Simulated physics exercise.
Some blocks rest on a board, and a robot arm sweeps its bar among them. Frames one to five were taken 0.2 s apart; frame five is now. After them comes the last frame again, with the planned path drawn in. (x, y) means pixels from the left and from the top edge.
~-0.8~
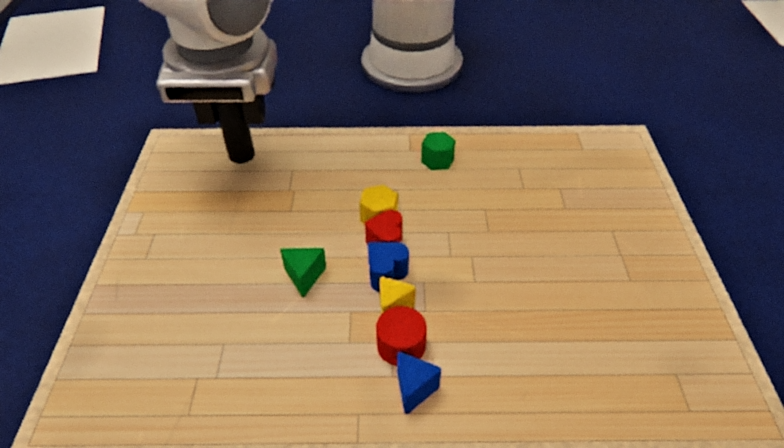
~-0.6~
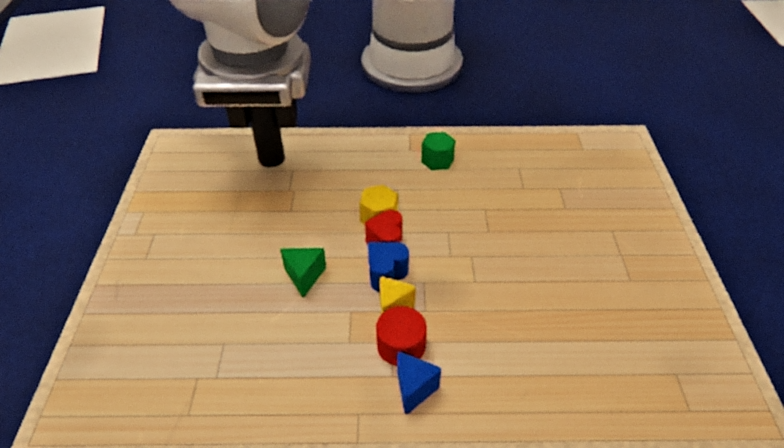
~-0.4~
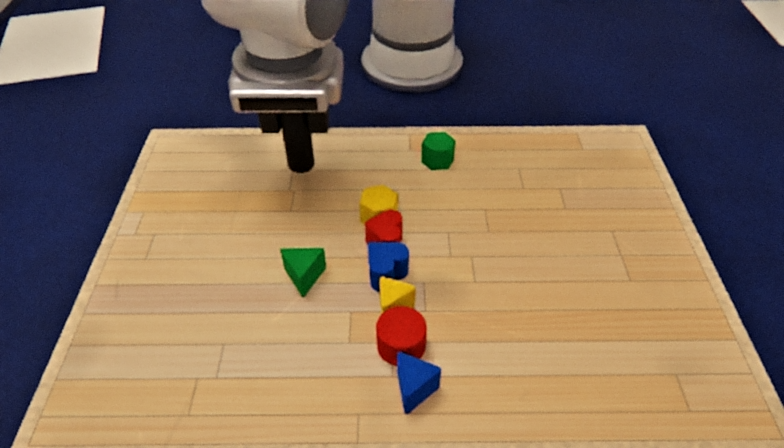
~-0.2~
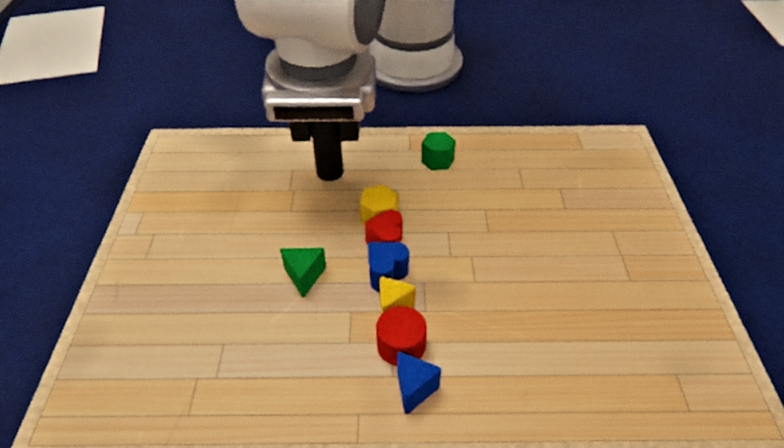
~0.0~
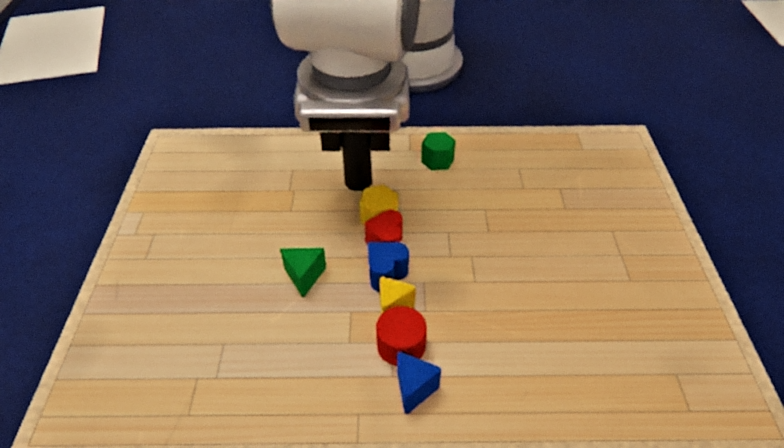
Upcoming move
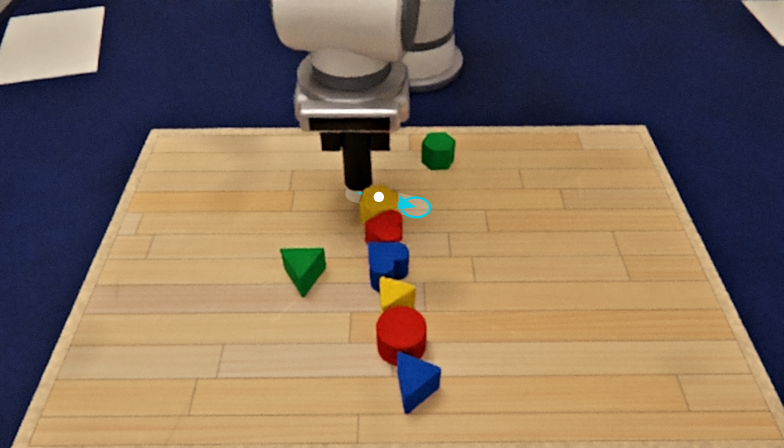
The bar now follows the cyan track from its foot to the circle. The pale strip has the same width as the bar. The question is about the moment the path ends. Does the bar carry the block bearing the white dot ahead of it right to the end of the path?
Going by the path, no.
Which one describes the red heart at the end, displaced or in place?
At the moment the path ends, the red heart no longer stands where it did.
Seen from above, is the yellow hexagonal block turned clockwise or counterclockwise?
It ends up turned clockwise.
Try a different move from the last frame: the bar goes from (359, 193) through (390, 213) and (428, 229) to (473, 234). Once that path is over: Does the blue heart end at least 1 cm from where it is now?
I believe so.
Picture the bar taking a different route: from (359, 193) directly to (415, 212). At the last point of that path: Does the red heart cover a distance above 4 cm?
No
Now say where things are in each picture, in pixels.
Lower end of the bar (242, 155), tops of blocks, yellow hexagonal block (379, 197), blue heart (386, 255), red heart (386, 224), green hexagonal block (439, 140), in the first picture.
Bar (272, 159), blocks as before, in the second picture.
Bar (301, 165), blocks as before, in the third picture.
Bar (330, 173), blocks as before, in the fourth picture.
Bar (358, 182), yellow hexagonal block (379, 197), blue heart (386, 255), red heart (386, 224), green hexagonal block (439, 140), in the fifth picture.
The drawn path runs from (359, 193) directly to (416, 207); the dot is on the yellow hexagonal block.
What follows on the original path. Halfway along, bar (387, 190); yellow hexagonal block (391, 202), turned 15° clockwise; blue heart (385, 258); red heart (389, 229), turned 15° clockwise.
At the end, bar (416, 197); yellow hexagonal block (415, 210), turned 35° clockwise; blue heart (383, 260); red heart (397, 233), turned 50° clockwise; green hexagonal block not moved.
